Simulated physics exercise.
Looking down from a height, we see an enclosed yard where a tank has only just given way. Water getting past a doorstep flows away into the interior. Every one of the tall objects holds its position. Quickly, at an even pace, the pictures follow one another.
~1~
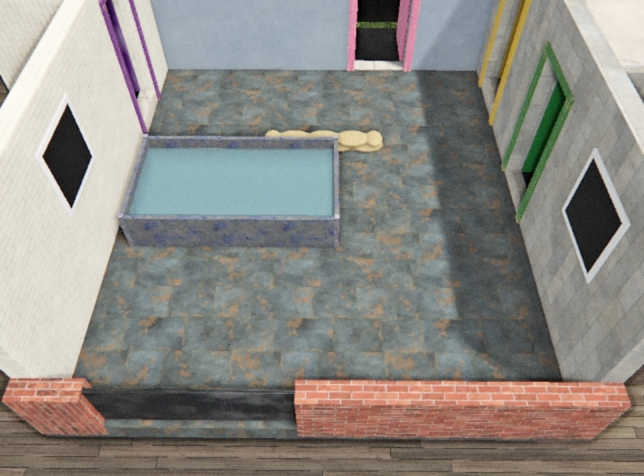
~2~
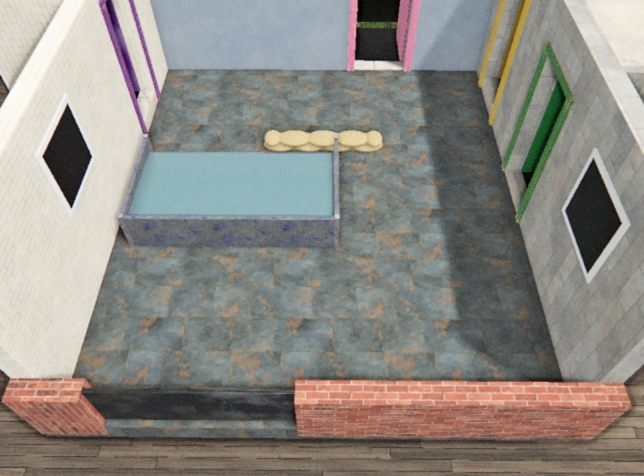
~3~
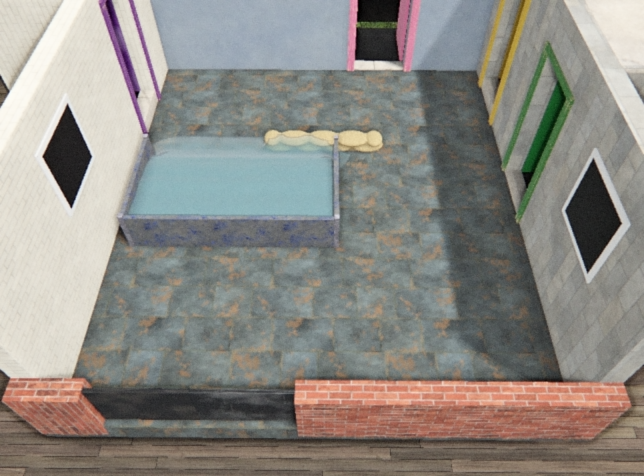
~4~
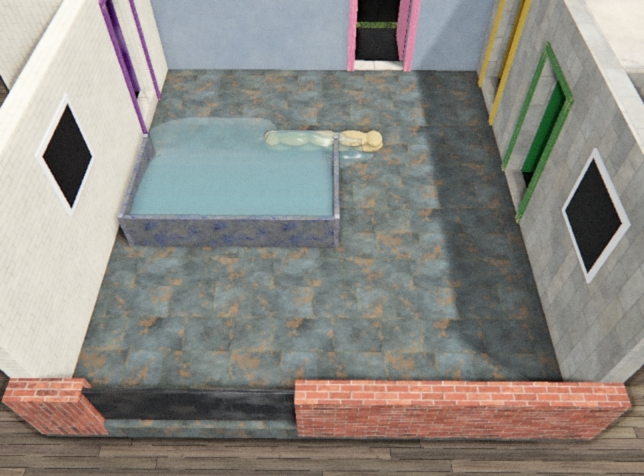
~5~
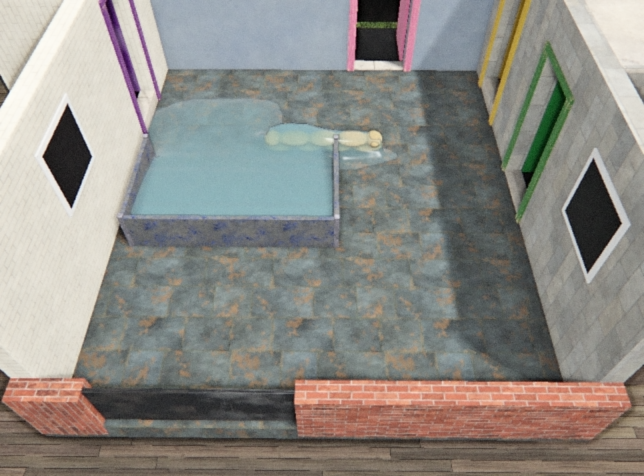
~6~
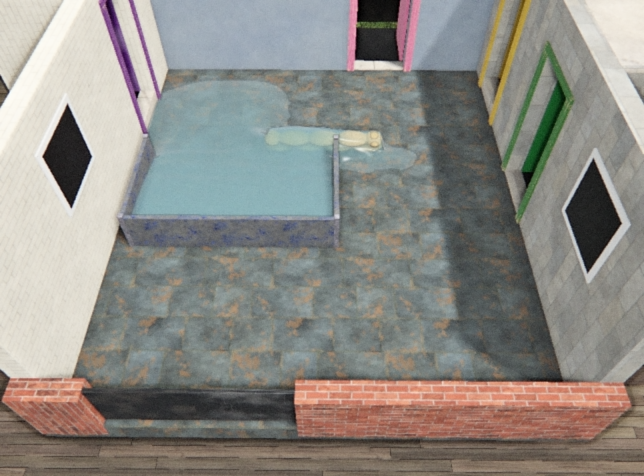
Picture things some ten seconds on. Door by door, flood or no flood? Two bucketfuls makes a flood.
Green door: Flood, pink door: Flood, yellow door: No flood, purple door: No flood.
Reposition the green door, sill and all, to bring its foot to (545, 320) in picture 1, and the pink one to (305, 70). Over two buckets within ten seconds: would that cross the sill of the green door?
I reckon the green door doesn't reach it.
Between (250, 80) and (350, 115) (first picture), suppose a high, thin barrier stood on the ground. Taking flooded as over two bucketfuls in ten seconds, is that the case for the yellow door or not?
Put simply, the yellow door misses the mark.
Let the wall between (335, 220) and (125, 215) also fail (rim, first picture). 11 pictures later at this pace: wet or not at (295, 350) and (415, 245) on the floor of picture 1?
In turn: Under water, clear.
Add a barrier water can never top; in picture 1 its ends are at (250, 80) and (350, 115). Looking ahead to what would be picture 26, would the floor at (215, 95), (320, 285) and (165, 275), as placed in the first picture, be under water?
Taking the points in the order given, they are inundated, high and dry and high and dry.
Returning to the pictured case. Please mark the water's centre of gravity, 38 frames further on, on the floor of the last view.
The centre of mass sits at about (327, 149).
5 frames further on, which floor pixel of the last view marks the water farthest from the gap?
Roughly at (486, 192).
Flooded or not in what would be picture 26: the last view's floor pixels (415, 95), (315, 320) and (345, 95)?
Result, in the order given: Wetted / not wetted / wetted.
A moment on, water covers 35 % of the floor; the green door not reached, the pink door not reached, the yellow door not reached, the purple door wet at the sill, nothing in.
Next, water covers 40 % of the floor; the green door under two buckets in, the pink door wet at the sill, nothing in, the yellow door not reached, the purple door wet at the sill, nothing in.
Then, water covers 50 % of the floor; the green door over two buckets in, the pink door under two buckets in, the yellow door wet at the sill, nothing in, the purple door under two buckets in.
Later, water covers 65 % of the floor; the green door over two buckets in, the pink door under two buckets in, the yellow door wet at the sill, nothing in, the purple door under two buckets in.
In the end, water covers 90 % of the floor; the green door over two buckets in, the pink door far over two buckets in, the yellow door wet at the sill, nothing in, the purple door under two buckets in.
